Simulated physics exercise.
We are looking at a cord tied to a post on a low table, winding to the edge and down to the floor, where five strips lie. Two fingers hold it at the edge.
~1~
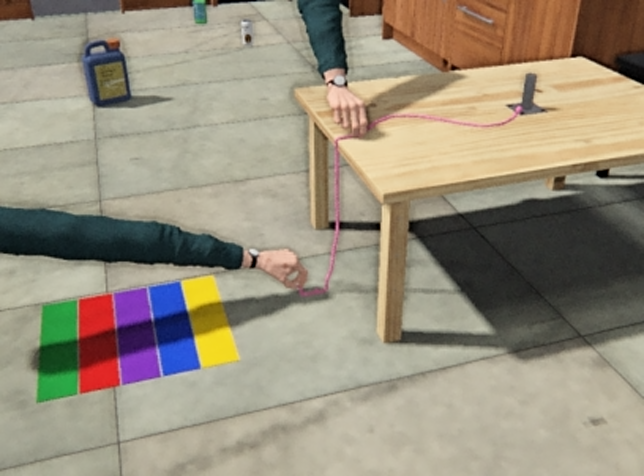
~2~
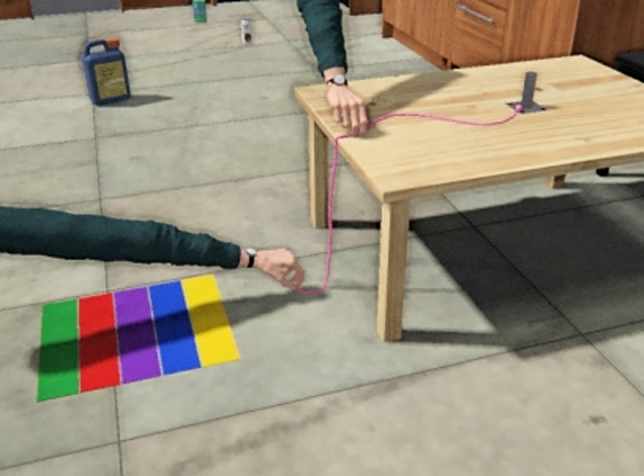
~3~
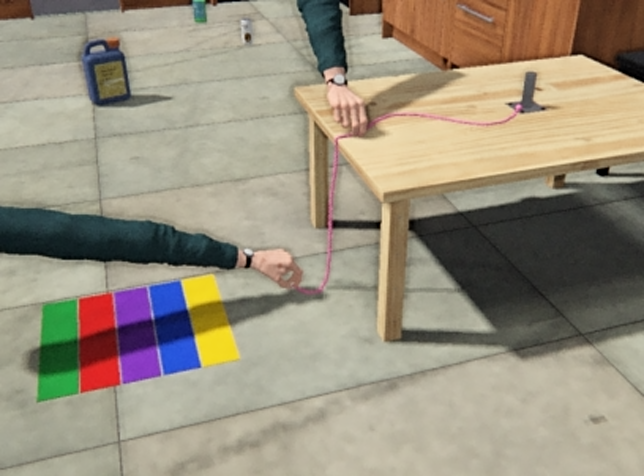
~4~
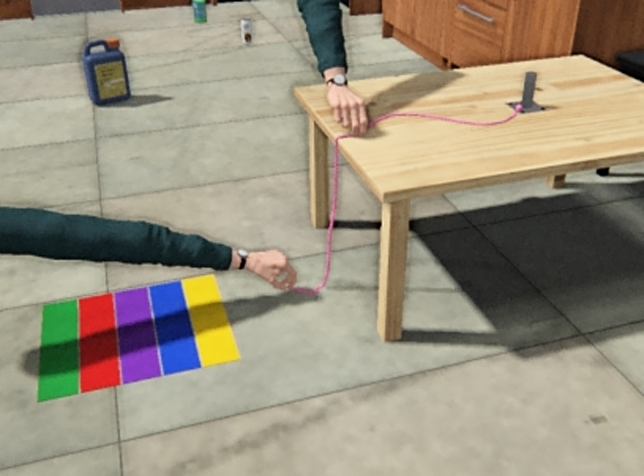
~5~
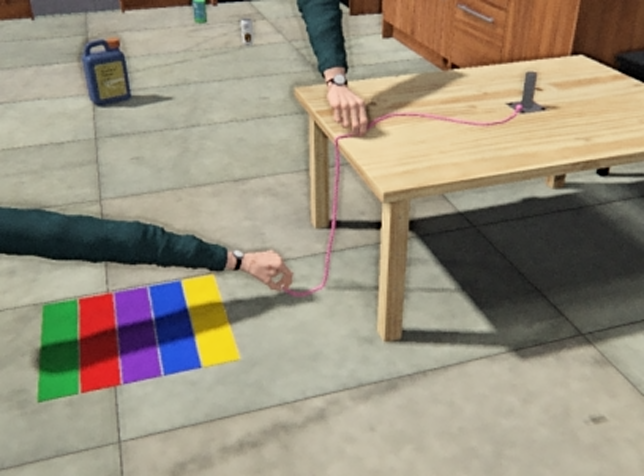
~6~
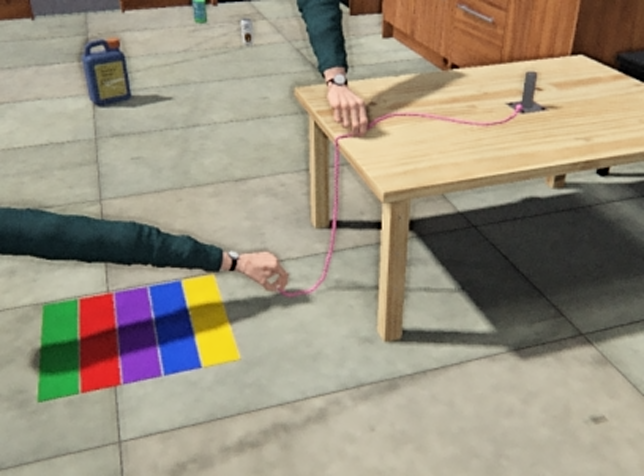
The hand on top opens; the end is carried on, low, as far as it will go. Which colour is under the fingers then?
The purple one.
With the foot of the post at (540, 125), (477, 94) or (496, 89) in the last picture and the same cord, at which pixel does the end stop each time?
In that order: (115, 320), (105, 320) and (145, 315).
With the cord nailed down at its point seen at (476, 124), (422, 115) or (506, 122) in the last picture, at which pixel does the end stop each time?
Try by try, around (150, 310), (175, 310) and (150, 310).
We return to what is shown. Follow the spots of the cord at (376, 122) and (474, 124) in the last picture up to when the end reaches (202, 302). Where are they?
Near (349, 133) and (449, 117).
Early on, end near (202, 302); over yellow.
Midway, end near (159, 311); over blue.
At the end of the slack, end near (132, 316); over purple. It halts on the purple strip.
